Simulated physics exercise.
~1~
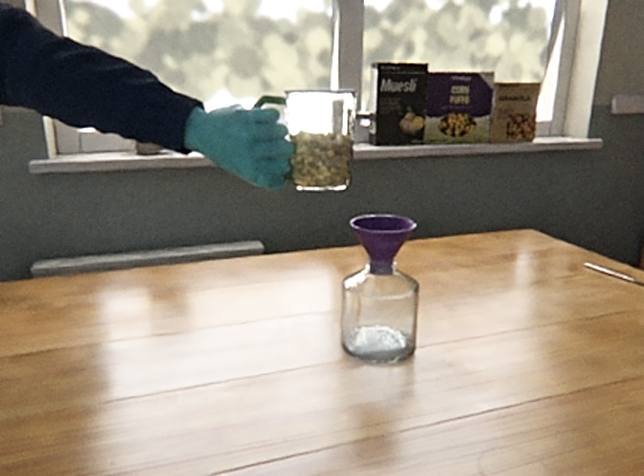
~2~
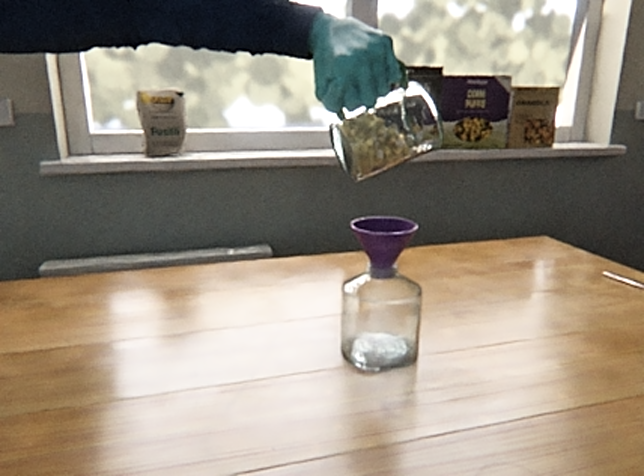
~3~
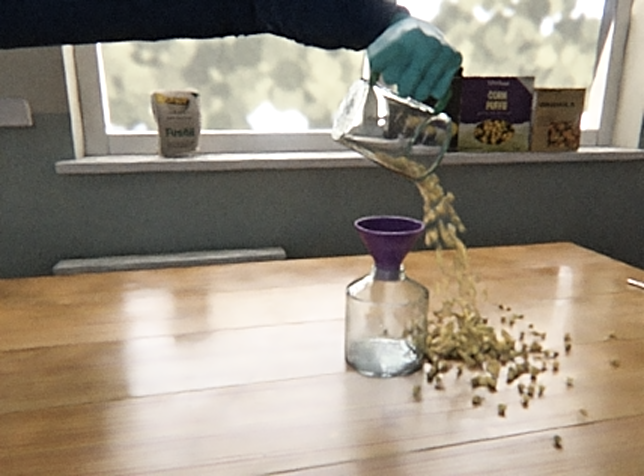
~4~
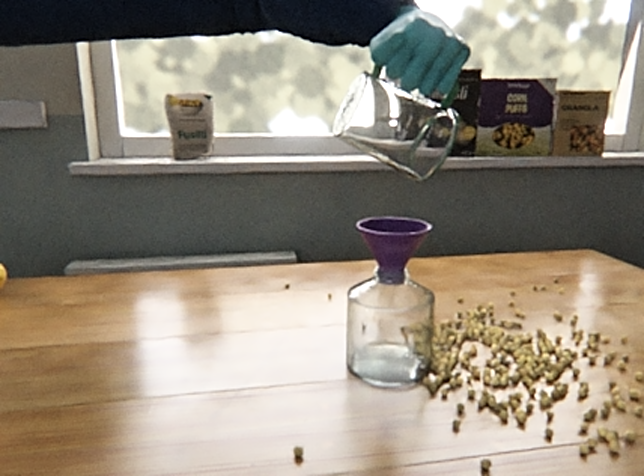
On a wooden table by a window, a gloved hand tips dried beans from a cup, missing the funnelled jar and scattering them.
